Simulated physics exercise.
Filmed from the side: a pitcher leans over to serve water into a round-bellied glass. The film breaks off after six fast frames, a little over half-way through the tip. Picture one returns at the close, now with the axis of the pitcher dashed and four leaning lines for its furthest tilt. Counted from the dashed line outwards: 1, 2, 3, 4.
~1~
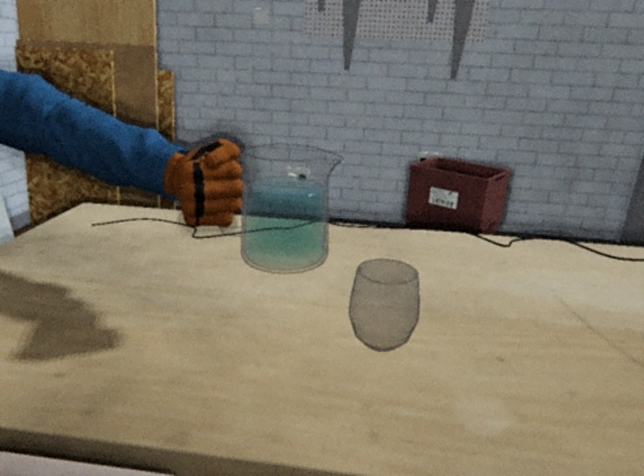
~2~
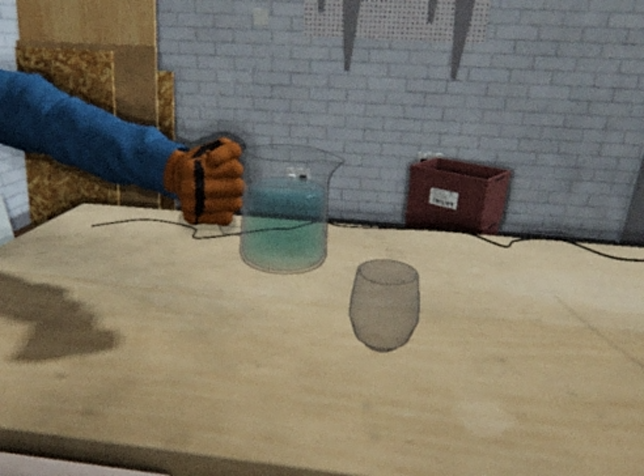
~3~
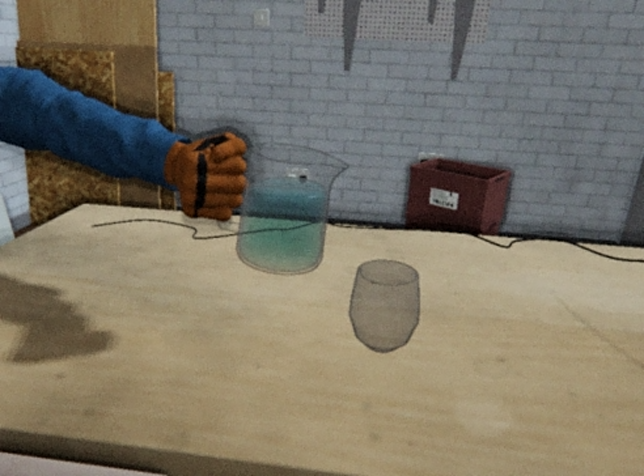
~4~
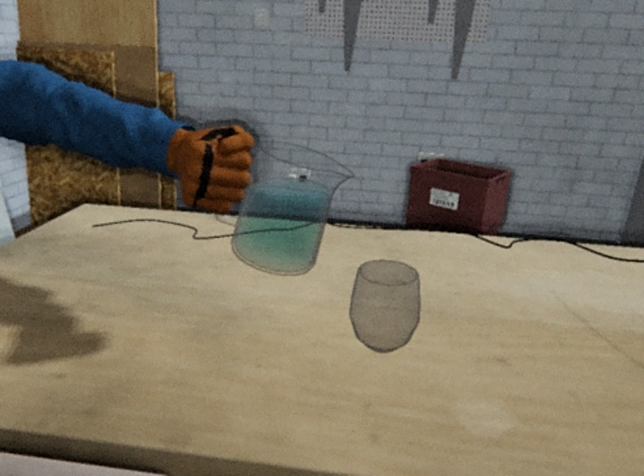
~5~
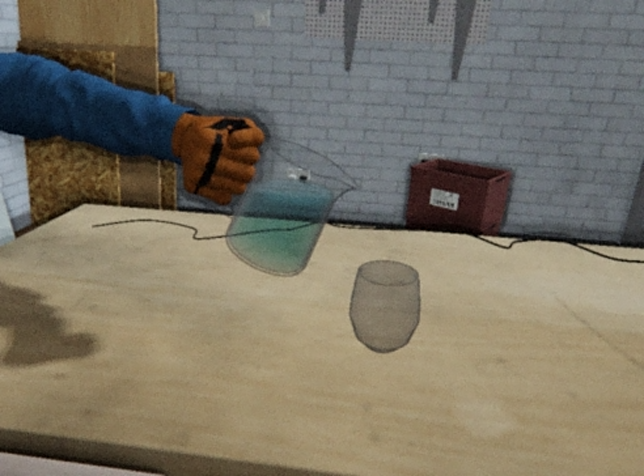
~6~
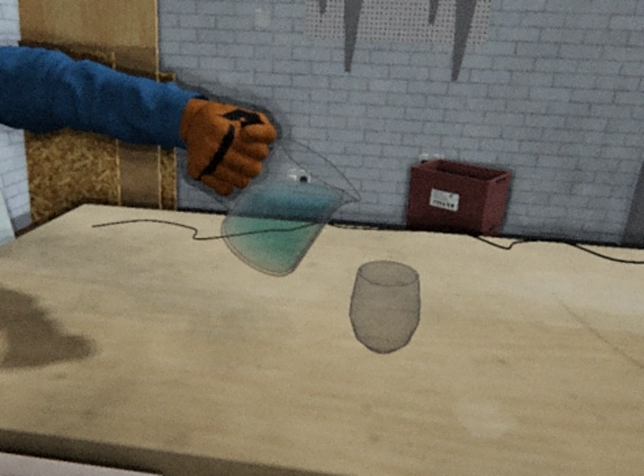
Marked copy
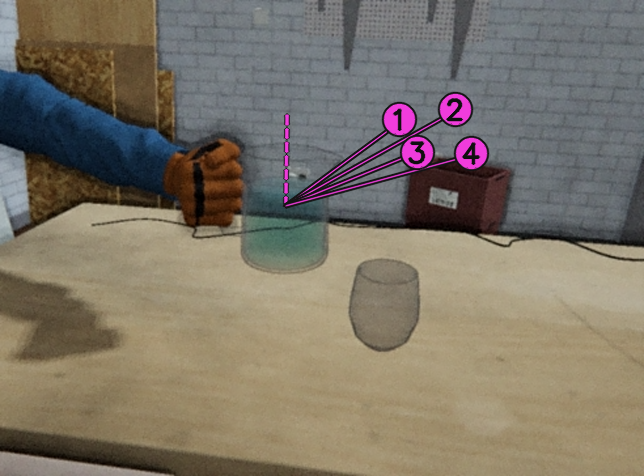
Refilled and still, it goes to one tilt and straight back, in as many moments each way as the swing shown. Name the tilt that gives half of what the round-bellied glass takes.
Take 3.
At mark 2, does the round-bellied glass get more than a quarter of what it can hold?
Yes, it does.
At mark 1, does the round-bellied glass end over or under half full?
Under half.
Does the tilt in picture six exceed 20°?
Yes.
In magenta, 1 at (386, 131); 2 at (440, 119); 3 at (401, 158); 4 at (455, 159).
With 1, the round-bellied glass ends with about 17 % of what it can hold.
With 2, the round-bellied glass ends with about 31 % of what it can hold.
With 3, the round-bellied glass ends with about 50 % of what it can hold.
With 4, the round-bellied glass ends with about 70 % of what it can hold.
